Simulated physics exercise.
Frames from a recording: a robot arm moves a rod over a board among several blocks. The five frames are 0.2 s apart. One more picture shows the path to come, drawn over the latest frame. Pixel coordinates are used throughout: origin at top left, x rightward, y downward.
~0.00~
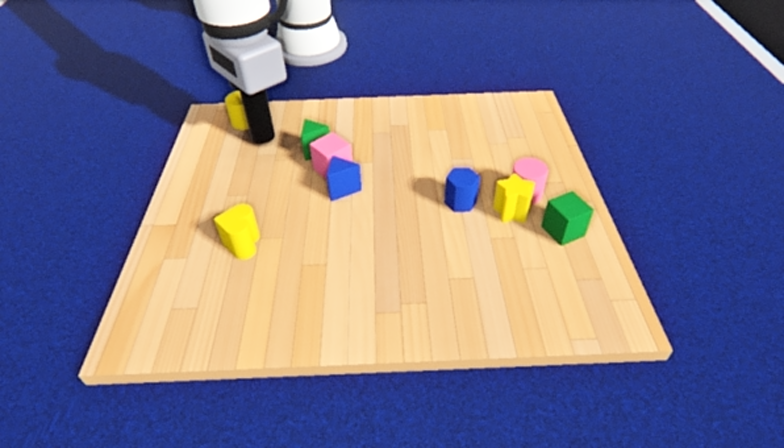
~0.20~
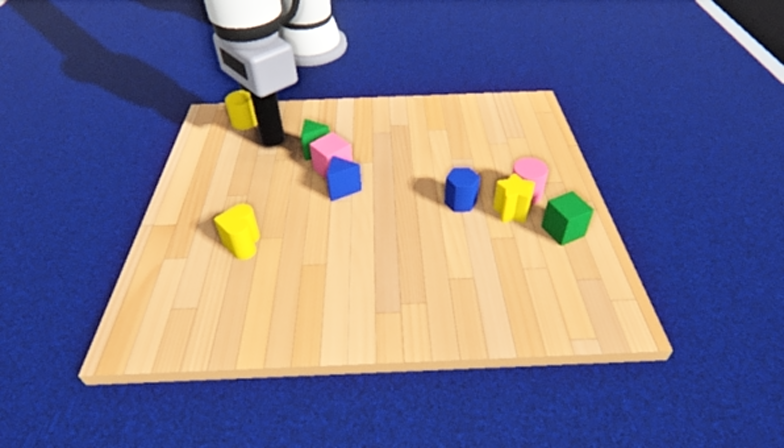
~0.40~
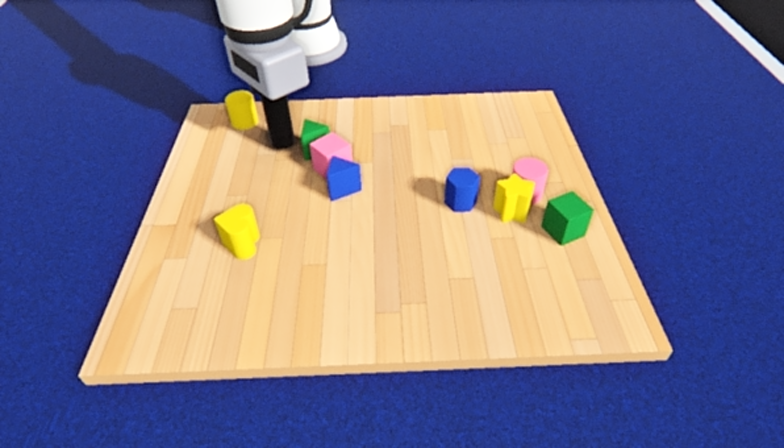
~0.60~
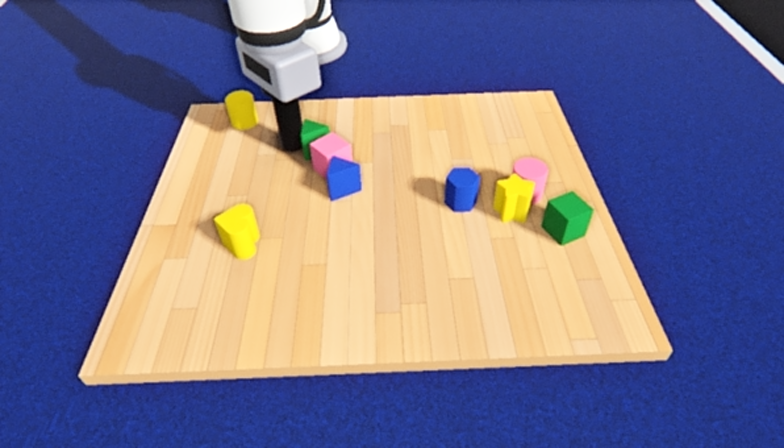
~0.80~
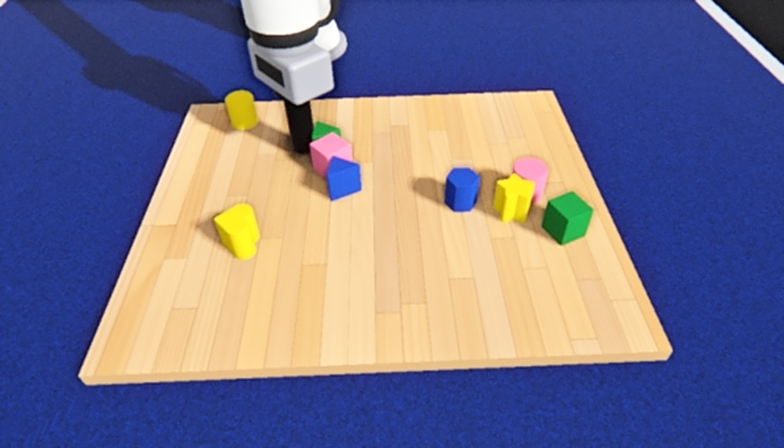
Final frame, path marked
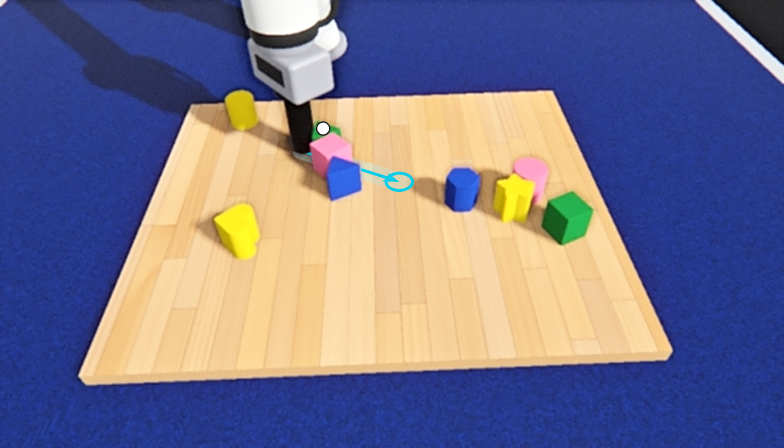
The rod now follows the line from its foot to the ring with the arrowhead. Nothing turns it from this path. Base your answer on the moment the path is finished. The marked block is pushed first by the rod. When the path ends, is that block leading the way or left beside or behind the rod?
The rod moves past it.
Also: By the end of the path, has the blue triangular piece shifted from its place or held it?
That block ends up displaced.
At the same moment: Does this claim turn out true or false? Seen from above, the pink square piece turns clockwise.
That claim is true.
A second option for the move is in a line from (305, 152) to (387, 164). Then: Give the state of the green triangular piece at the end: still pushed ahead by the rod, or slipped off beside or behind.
Prediction: Still leading.
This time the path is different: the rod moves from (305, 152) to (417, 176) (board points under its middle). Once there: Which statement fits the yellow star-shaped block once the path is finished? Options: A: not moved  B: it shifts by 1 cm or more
I'll go with A - not moved.
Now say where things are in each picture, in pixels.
In the first picture, rod's lower end (264, 137); green triangular piece (312, 126); pink square piece (330, 144); blue triangular piece (340, 165); blue six-sided block (463, 176).
In the second picture, rod (273, 140); blocks still.
In the third picture, rod (283, 142); blocks still.
In the fourth picture, rod (294, 144); blocks still.
In the fifth picture, rod (305, 147); green triangular piece (323, 129); pink square piece (330, 144); blue triangular piece (340, 165); blue six-sided block (463, 176).
Drawn move, straight from (305, 152) to (399, 182); the dot is on the green triangular piece.
What follows on the original path. One third of the way, rod (335, 156); green triangular piece (355, 131), turned 20° anticlockwise; pink square piece (346, 154), turned 55° clockwise; blue triangular piece (345, 173).
Two thirds of the way, rod (367, 166); green triangular piece (370, 131), turned 60° anticlockwise; pink square piece (364, 167), turned 95° clockwise; blue triangular piece (345, 182), turned 20° clockwise.
At the end, rod (399, 177); green triangular piece (370, 131), turned 60° anticlockwise; pink square piece (375, 172), turned 145° clockwise; blue triangular piece (344, 182), turned 25° clockwise; blue six-sided block still.
